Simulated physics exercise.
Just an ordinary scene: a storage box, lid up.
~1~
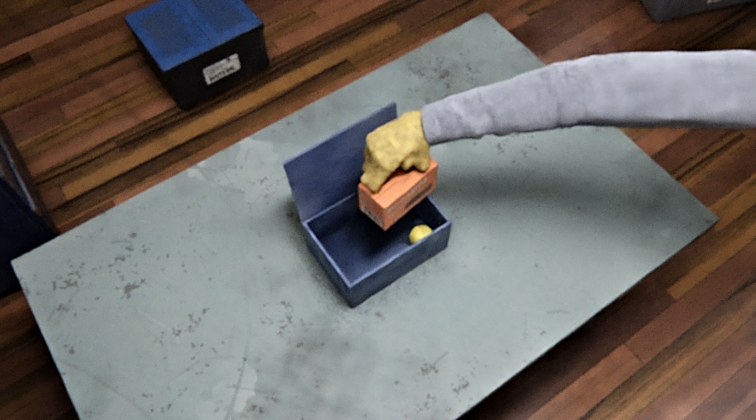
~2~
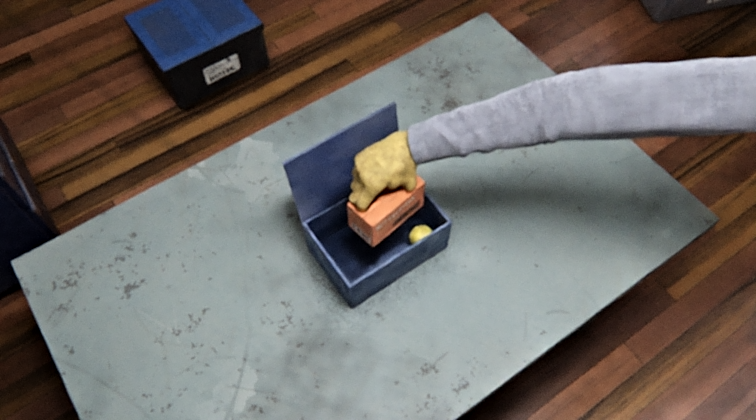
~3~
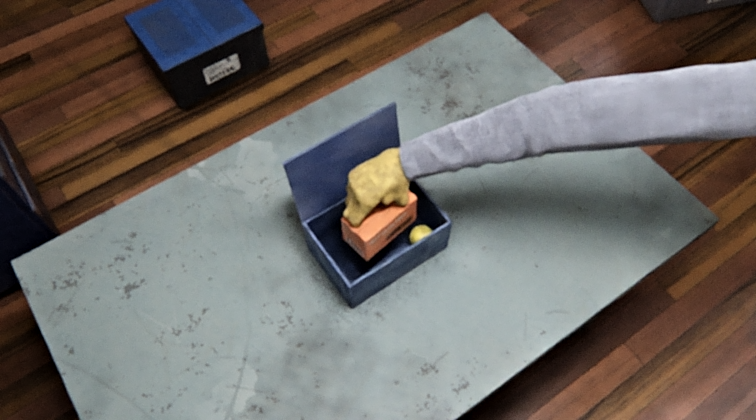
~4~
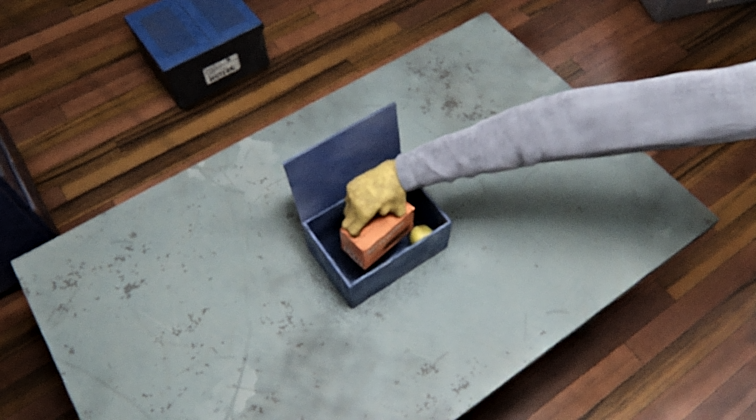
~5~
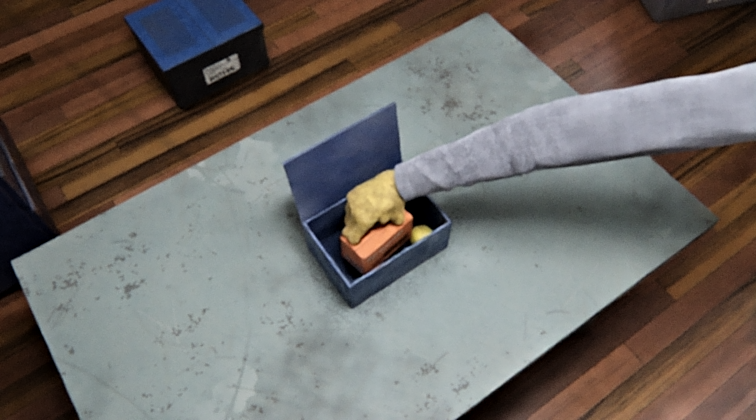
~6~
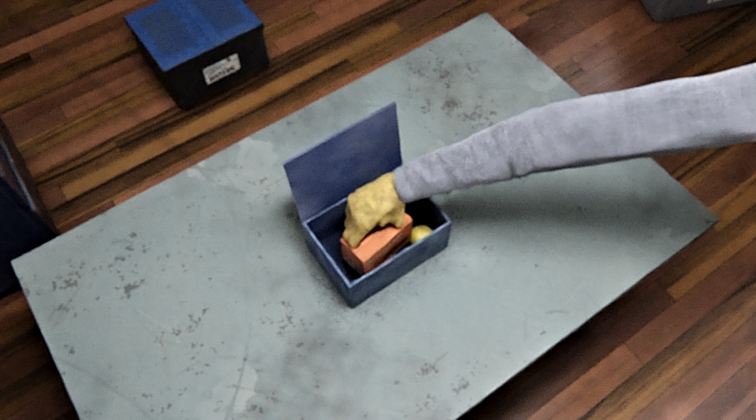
A yellow-gloved hand holds an orange carton above an open blue storage box on a grey table, with a small yellow ball inside. The hand moves slightly left and lowers the carton into the box beside the ball. At the end, the glove is still on the carton.
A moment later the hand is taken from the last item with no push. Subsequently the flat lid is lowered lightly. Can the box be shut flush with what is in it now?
Yes, flush.
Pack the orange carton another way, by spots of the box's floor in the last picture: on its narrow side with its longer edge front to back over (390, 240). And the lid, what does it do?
That way the lid ends up fully closed.
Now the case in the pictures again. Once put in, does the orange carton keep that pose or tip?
As it turns out, it keeps its original angle.
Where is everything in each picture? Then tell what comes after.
The first frame shows still above its spot; orange carton (398, 187).
The second frame shows still above its spot; orange carton (386, 204).
The third frame shows still above its spot; orange carton (380, 219).
The fourth frame shows still above its spot; orange carton (377, 229).
The fifth frame shows still above its spot; orange carton (377, 237).
The sixth frame shows in place under the hand; orange carton (377, 239).
Then, 1.00 s on from there, lid starting down; orange carton shifted a little near (377, 252).
Then, 1.60 s on from there, lid 55° above the rim; orange carton shifted a little near (377, 252).
Then, 2.00 s on from there, lid 17° above the rim; orange carton shifted a little near (377, 252).
In the end, lid shut; moved from the start, orange carton; yellow lemon unmoved. At the end, from the last picture's camera, orange carton near (377, 252).
